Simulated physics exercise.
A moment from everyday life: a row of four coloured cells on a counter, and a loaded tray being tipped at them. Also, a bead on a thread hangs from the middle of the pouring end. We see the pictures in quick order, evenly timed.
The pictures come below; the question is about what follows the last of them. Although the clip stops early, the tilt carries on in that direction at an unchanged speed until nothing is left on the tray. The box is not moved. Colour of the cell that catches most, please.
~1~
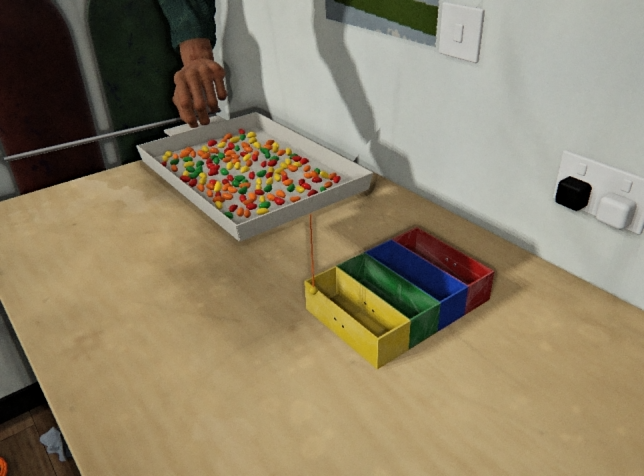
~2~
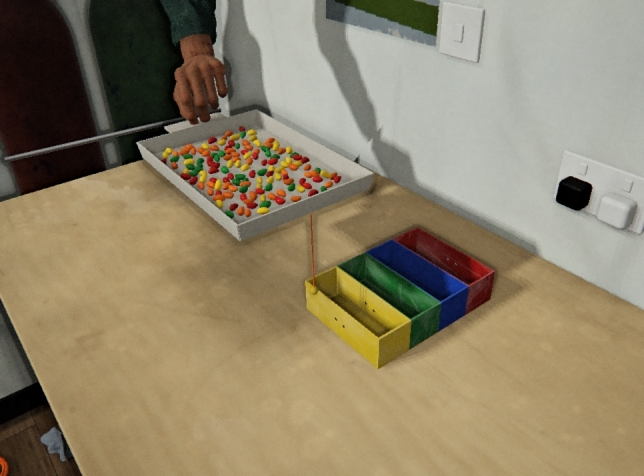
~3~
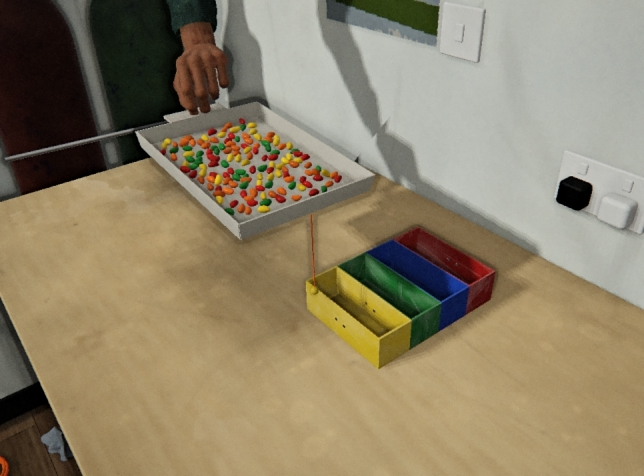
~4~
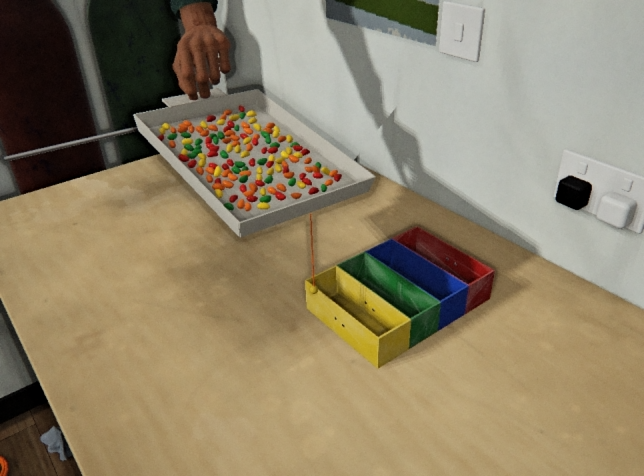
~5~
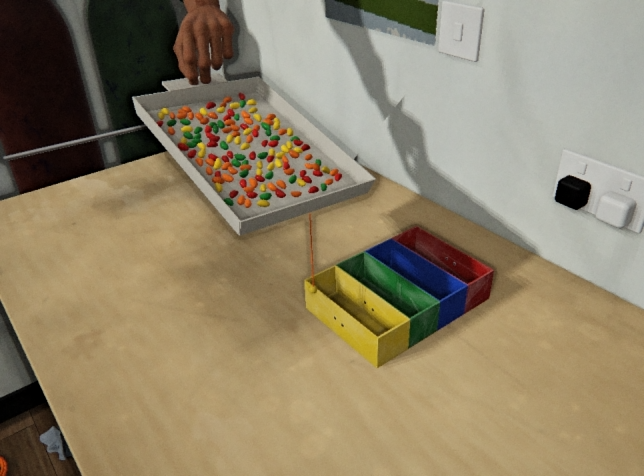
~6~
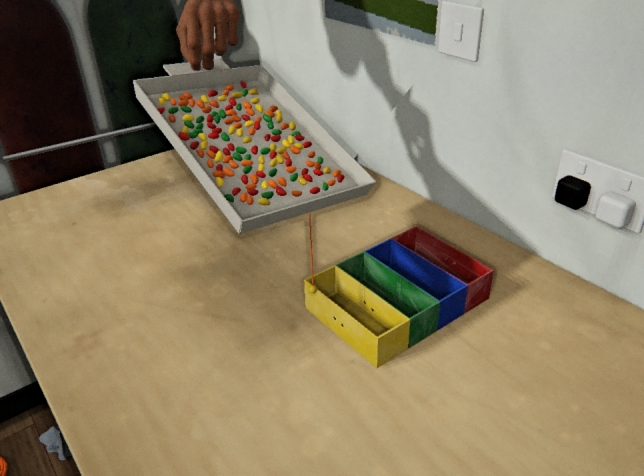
The colour is green.
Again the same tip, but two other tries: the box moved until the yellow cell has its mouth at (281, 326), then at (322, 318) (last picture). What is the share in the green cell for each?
Around 10 and then 20 per cent.
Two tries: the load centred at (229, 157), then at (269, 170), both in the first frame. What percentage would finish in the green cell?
Close to 50 %, followed by close to 50 %.
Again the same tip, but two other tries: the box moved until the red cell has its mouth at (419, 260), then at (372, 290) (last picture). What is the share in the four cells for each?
Close to 90 in a hundred, then close to 80 in a hundred.
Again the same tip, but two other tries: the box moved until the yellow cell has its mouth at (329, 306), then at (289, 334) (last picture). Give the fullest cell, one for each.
For the first position it is the green cell, and for the second it is the cell in red.
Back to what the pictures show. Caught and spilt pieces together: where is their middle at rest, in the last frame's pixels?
Roughly pixel (384, 319).
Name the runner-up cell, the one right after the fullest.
Place 2: The yellow one.
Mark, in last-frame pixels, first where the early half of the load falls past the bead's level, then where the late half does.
The opening half passes (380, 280), the closing half (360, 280).
Soon after the last picture, tray tipped steeply; nearly all on the tray; a stray few falling or outside the box.
A little later, tray tipped right over; about half on the tray; about a quarter in the green cell; a small part in the yellow cell; a stray few in the blue cell; a stray few in the red cell; a small part falling or outside the box.
Later still, tray tipped past a quarter turn; about half in the green cell; about a third in the yellow cell; a stray few in the blue cell; a stray few in the red cell; a small part falling or outside the box.
At rest, tray tipped past a quarter turn; about half in the green cell; about a third in the yellow cell; a stray few in the blue cell; a stray few in the red cell; a small part outside the box.
